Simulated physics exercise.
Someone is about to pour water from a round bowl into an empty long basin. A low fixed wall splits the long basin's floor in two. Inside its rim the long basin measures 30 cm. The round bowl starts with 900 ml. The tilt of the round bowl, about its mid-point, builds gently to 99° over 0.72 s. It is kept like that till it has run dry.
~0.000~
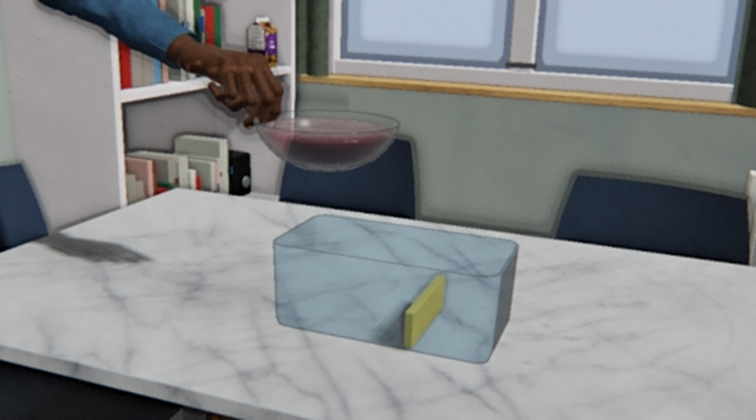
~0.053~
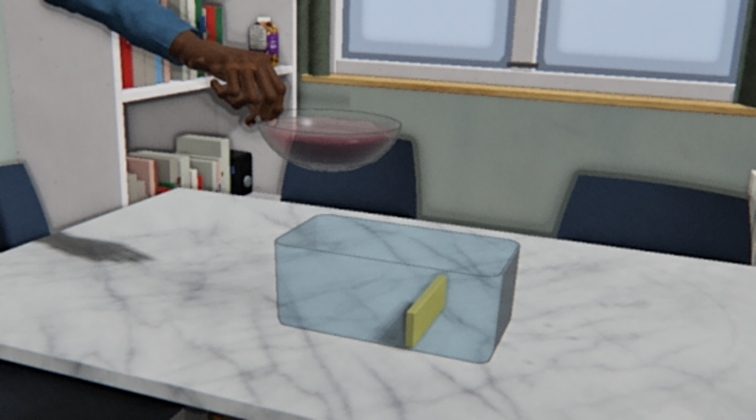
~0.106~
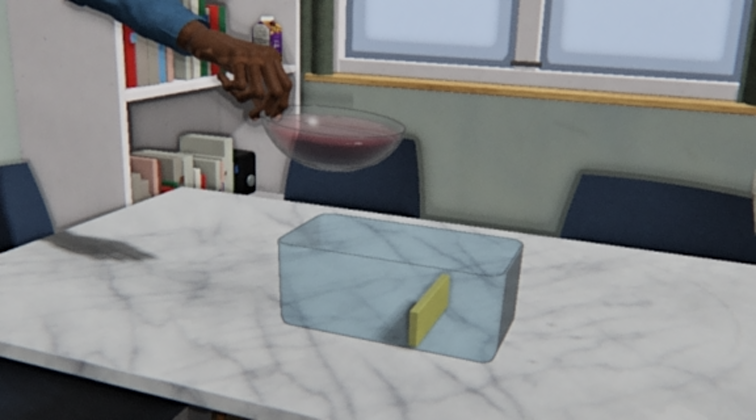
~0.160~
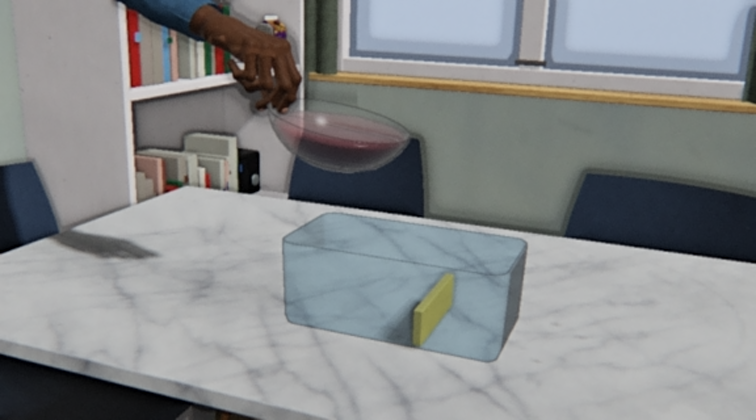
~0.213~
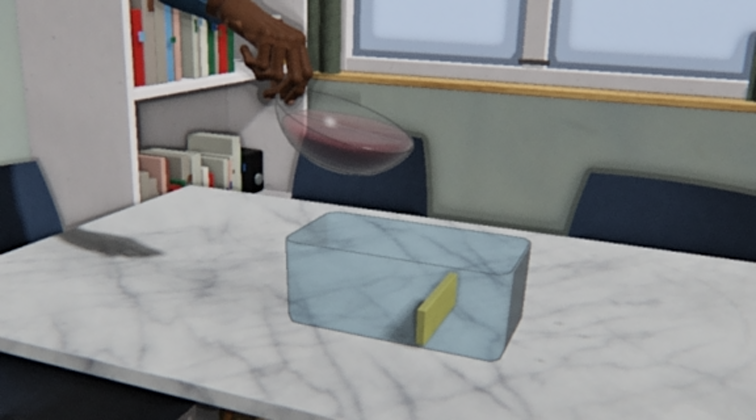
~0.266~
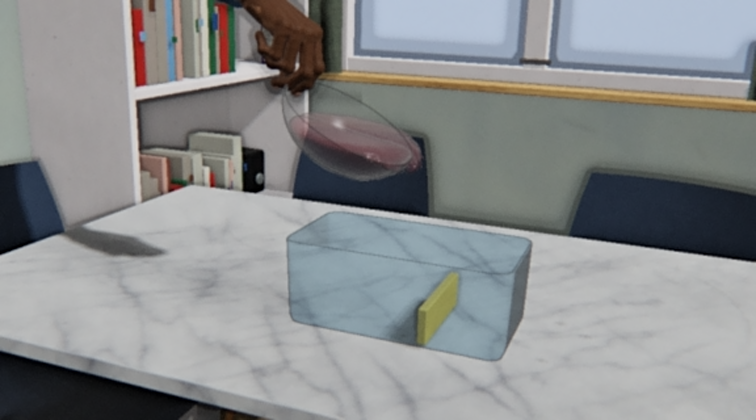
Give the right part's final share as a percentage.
About 40 per cent.
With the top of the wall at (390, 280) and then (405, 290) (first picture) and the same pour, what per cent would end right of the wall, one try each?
First 75, then 60 per cent.
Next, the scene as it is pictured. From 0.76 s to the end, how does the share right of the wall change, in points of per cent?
The share moves up, by some 9 per cent.
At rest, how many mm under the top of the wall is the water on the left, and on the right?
Left about 32 mm, right about 24 mm.
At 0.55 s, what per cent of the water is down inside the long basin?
Some 76 per cent.
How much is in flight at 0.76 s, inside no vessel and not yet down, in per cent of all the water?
About 18 per cent.
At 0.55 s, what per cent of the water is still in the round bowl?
About 2 per cent.
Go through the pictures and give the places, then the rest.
In the first frame, it leans 0°; its right rim is at (395, 129); the water meets the walls at (270, 122) and (393, 133); the long basin's rim runs from (295, 229) to (509, 261); the wall's top is at (426, 294).
In the second frame, it leans 1°; its right rim is at (397, 130); the water meets the walls at (271, 120) and (395, 134).
In the third frame, it leans 5°; its right rim is at (401, 135); the water meets the walls at (276, 117) and (399, 137).
In the fourth frame, it leans 12°; its right rim is at (406, 142); the water meets the walls at (282, 113) and (405, 140).
In the fifth frame, it leans 20°; its right rim is at (409, 152); the water meets the walls at (291, 113) and (403, 145); 3 per cent is over the edge.
In the sixth frame, it leans 30°; its right rim is at (407, 164); the water meets the walls at (299, 115) and (392, 145); 12 per cent is over the edge.
Then, 0.55 s in, the tilt is 86° and 2 per cent is still to pour, 32 is left of the wall and 44 right of it.
Then, 0.76 s in, the tilt is 99° and 0 per cent is still to pour, 47 is left of the wall and 31 right of it.
Then, 0.98 s in, the tilt is 99° and 0 per cent is still to pour, 52 is left of the wall and 40 right of it.
Then, 1.22 s in, the tilt is 99° and 0 per cent is still to pour, 52 is left of the wall and 40 right of it.
Finally, 52 per cent lies left of the wall, 40 right of it and 8 outside.
